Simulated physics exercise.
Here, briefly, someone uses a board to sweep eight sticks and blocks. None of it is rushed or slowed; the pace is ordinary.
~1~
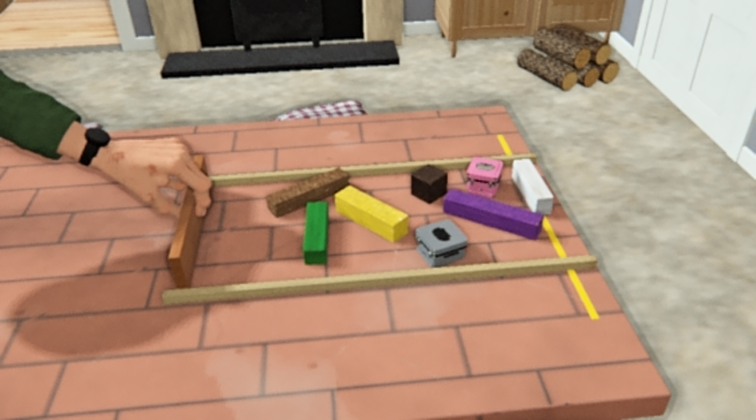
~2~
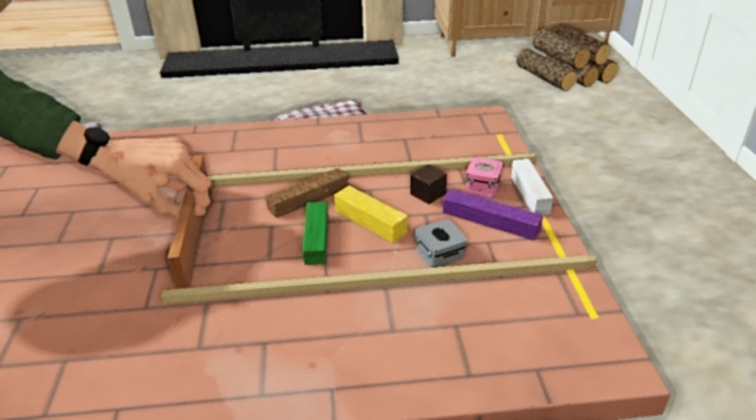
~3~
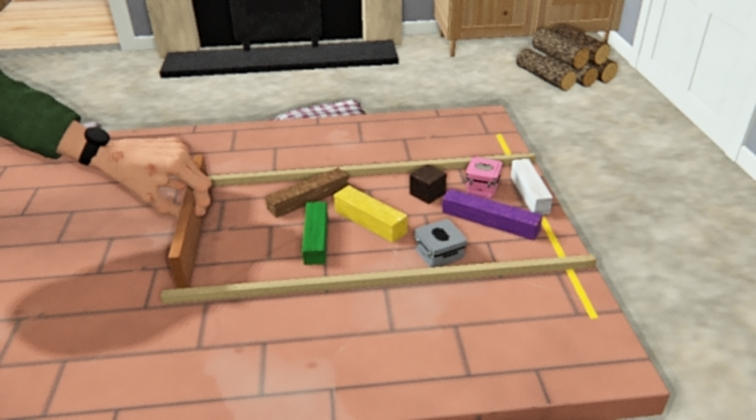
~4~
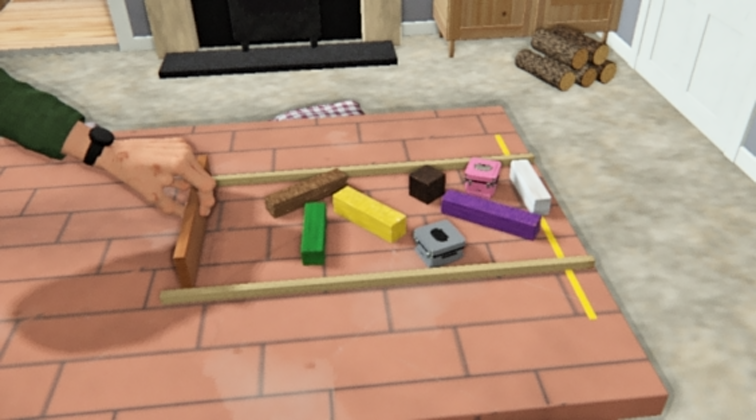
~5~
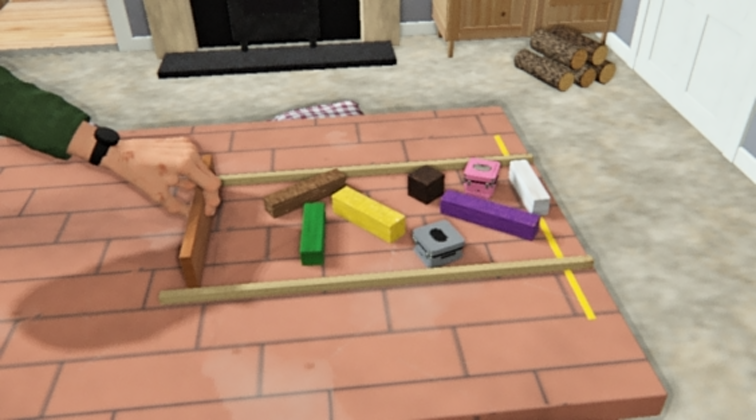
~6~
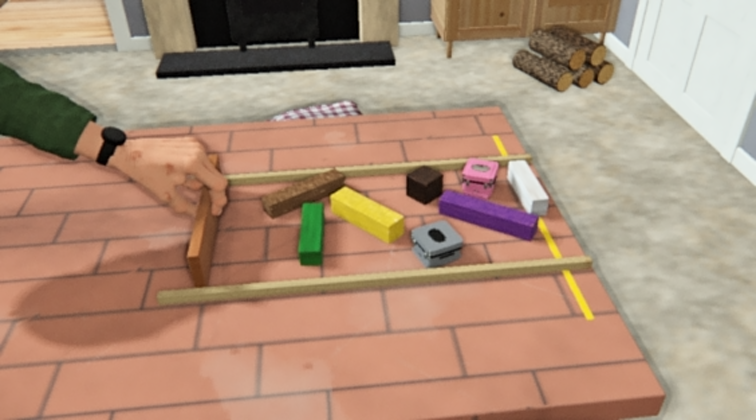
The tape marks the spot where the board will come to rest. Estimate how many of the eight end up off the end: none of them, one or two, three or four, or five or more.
Most likely, upwards of four will tumble down.
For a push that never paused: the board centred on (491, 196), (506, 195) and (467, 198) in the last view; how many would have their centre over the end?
In order of the places given, that's 2, 4 and 1.
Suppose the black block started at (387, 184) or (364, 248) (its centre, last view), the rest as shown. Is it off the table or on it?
First place: It goes off the edge; second place: It goes off the edge.
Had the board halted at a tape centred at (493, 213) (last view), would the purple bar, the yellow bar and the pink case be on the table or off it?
This time the purple bar does not drop; after it, the yellow bar does not drop; finally, the pink case drops.
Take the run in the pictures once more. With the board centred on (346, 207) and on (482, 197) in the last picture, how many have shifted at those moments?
In order, the tallies are 3 and 8.
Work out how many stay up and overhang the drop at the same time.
It would come to 0.
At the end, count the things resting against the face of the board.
1 in contact.
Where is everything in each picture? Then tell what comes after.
White stick (532, 186); pink case (484, 178); purple bar (492, 214); board (192, 218); tape (538, 209), in the first frame.
Pink case (484, 177); board (192, 218), in the second frame.
Purple bar (491, 214); black block (428, 184), in the third frame.
White stick (530, 187); brown bar (307, 192), in the fourth frame.
Pink case (481, 178); yellow bar (368, 214), in the fifth frame.
White stick (527, 188); pink case (480, 178); purple bar (487, 215); board (208, 217); tape (534, 210), in the sixth frame.
Soon after, none off yet; white stick at rest near (527, 188); pink case at rest near (480, 178); purple bar at rest near (487, 215).
After that, none off yet; white stick moving near (535, 187); pink case displaced about its own width near (508, 177); purple bar displaced a little near (518, 219).
In the end, the number that fall off is five or more; gone, brown bar, yellow bar, grey case, black block, purple bar, pink case and white stick.
